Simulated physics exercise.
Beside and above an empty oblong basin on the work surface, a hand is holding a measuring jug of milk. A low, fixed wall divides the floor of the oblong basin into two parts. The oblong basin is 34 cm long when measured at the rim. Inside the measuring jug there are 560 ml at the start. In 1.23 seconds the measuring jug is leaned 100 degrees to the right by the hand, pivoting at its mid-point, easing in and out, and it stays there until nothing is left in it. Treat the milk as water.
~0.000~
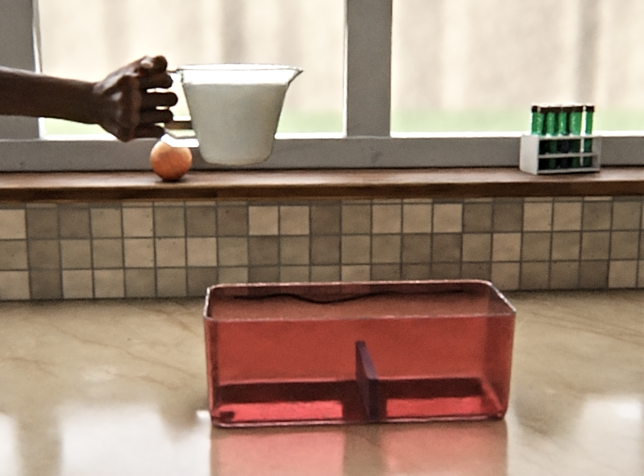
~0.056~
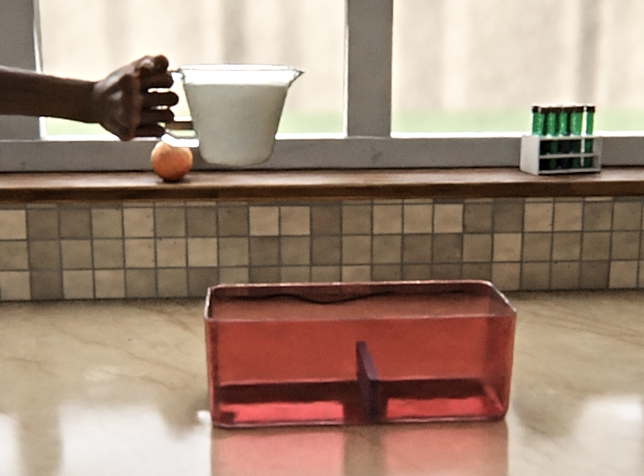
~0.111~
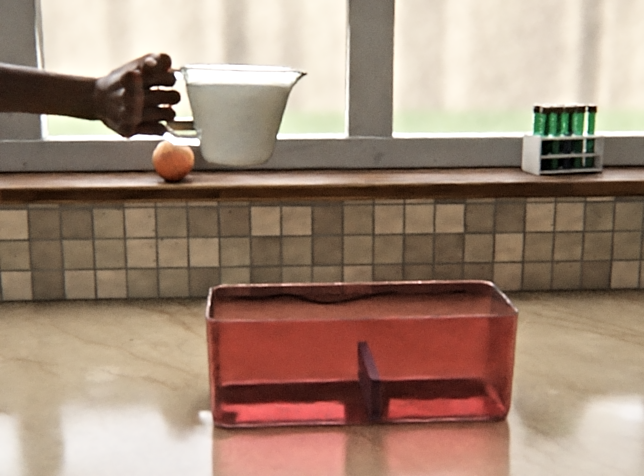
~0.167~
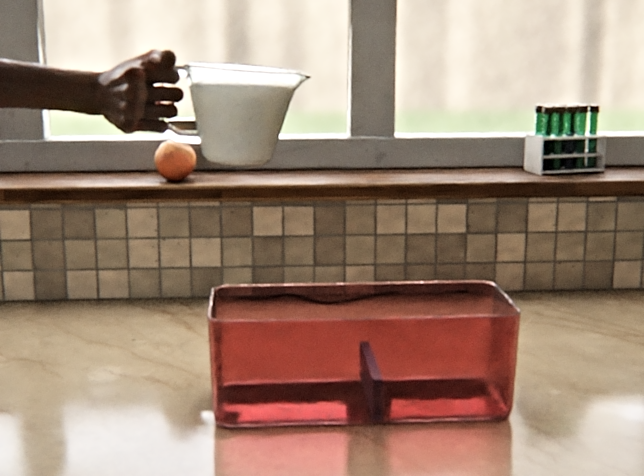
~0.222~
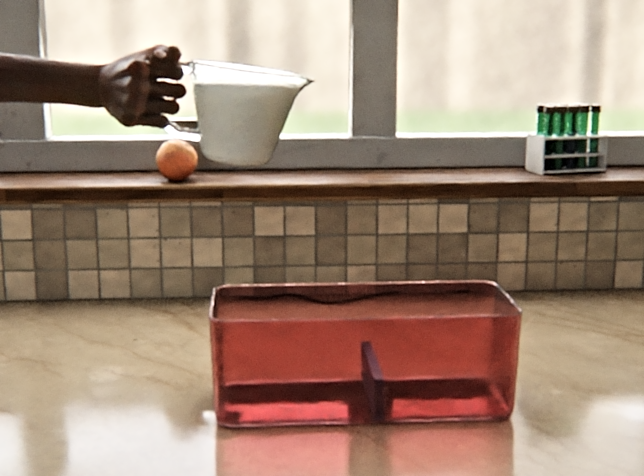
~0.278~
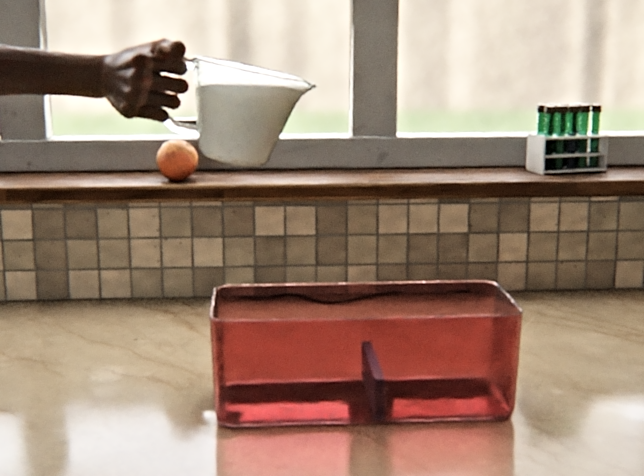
A hand held a measuring jug of milk by a windowsill, above a red oblong basin with a low divider on the counter, and slowly leaned the jug slightly to the right.
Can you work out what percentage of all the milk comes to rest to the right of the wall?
I would put it at 64 per cent.
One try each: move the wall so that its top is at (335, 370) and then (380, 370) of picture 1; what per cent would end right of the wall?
It comes to 90 per cent, and then 50 per cent.
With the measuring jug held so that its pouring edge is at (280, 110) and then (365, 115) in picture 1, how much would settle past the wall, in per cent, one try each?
Roughly 10 per cent the first time and 95 per cent the second.
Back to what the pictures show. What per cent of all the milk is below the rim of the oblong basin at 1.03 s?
Around 66 per cent of the whole.
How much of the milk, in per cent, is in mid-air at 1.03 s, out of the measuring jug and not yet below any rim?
Estimate: About 22 in a hundred.
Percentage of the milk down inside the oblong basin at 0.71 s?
I'd estimate some 8 percent of the liquid.
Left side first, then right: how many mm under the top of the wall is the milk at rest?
The left comes to roughly 40 mm and the right to roughly 30 mm.
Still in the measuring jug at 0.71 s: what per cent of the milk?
Around 64 in a hundred.
Then, 0.71 s in, the tilt is 63° and 64 per cent is still to pour, 1 is left of the wall and 7 right of it.
Then, 1.03 s in, the tilt is 94° and 11 per cent is still to pour, 11 is left of the wall and 55 right of it.
Then, 1.37 s in, the tilt is 100° and 0 per cent is still to pour, 34 is left of the wall and 64 right of it.
Then, 1.73 s in, the tilt is 100° and 0 per cent is still to pour, 34 is left of the wall and 64 right of it.
Finally, 34 per cent lies left of the wall, 64 right of it and 2 outside.
